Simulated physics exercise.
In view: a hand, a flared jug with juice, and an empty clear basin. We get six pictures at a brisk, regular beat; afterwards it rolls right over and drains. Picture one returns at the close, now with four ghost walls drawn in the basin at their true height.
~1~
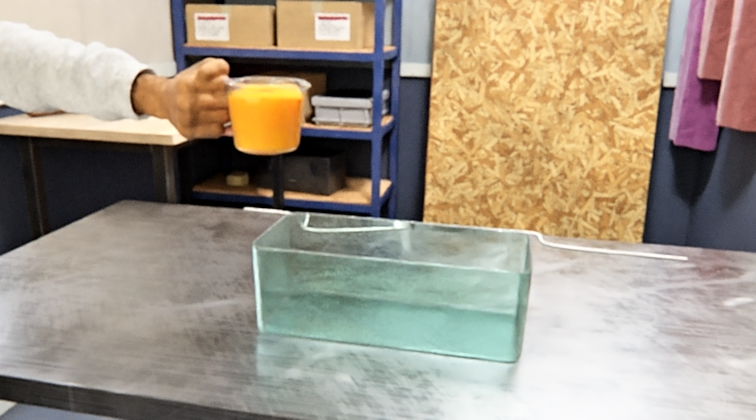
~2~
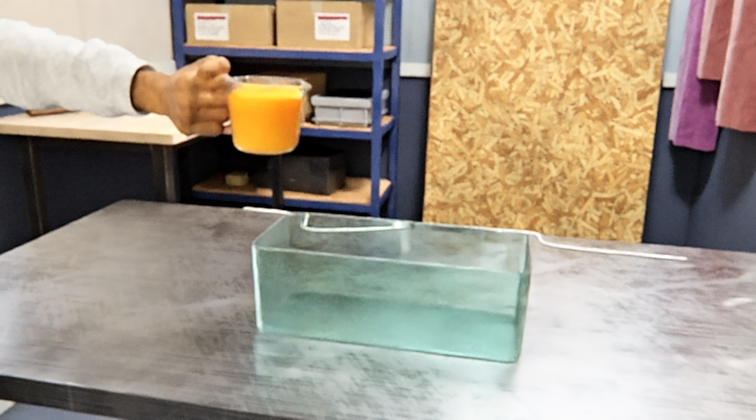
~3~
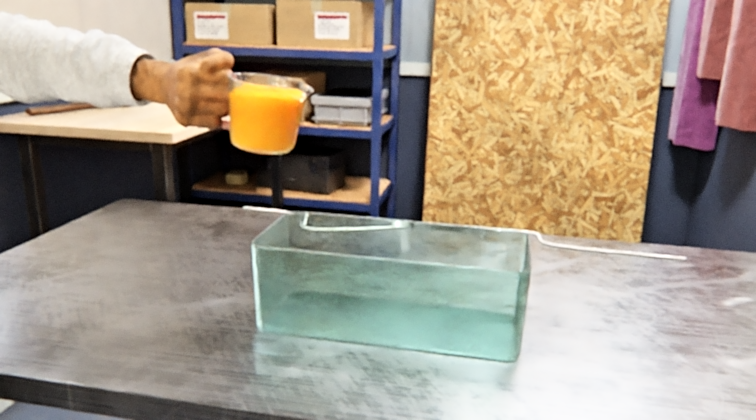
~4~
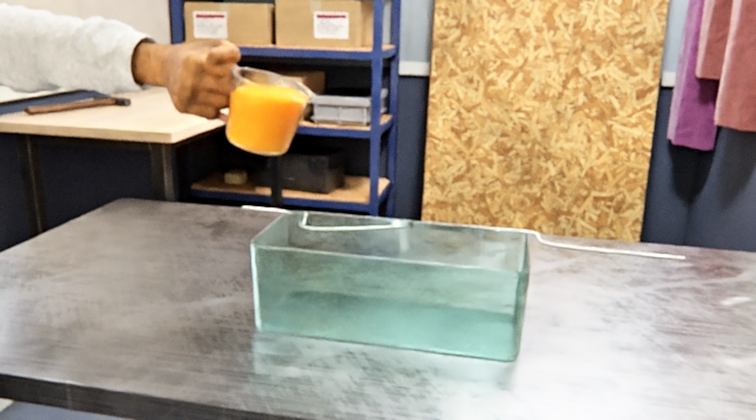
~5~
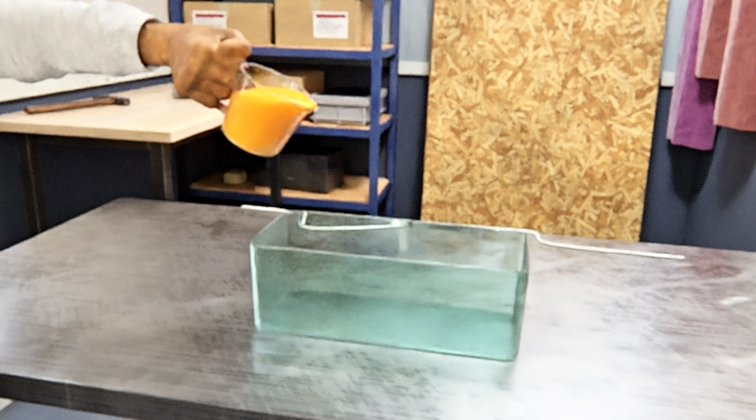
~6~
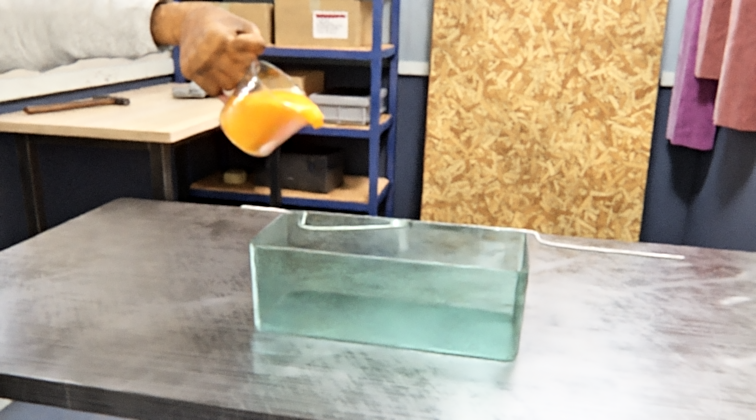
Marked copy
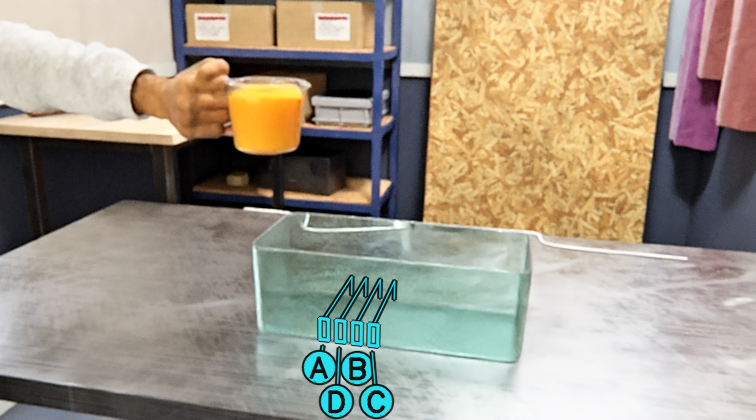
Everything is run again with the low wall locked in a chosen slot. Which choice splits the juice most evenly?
It is D.
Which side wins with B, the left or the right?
The left one.
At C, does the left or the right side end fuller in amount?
The left one.
In cyan, A at (322, 346); B at (355, 350); C at (372, 352); D at (339, 348).
With A, about 28 % ends left of the wall and 71 % right of it.
With B, about 73 % ends left of the wall and 22 % right of it; 5 % is lost outside.
With C, about 85 % ends left of the wall and 11 % right of it; 4 % is lost outside.
With D, about 51 % ends left of the wall and 46 % right of it; 3 % is lost outside.
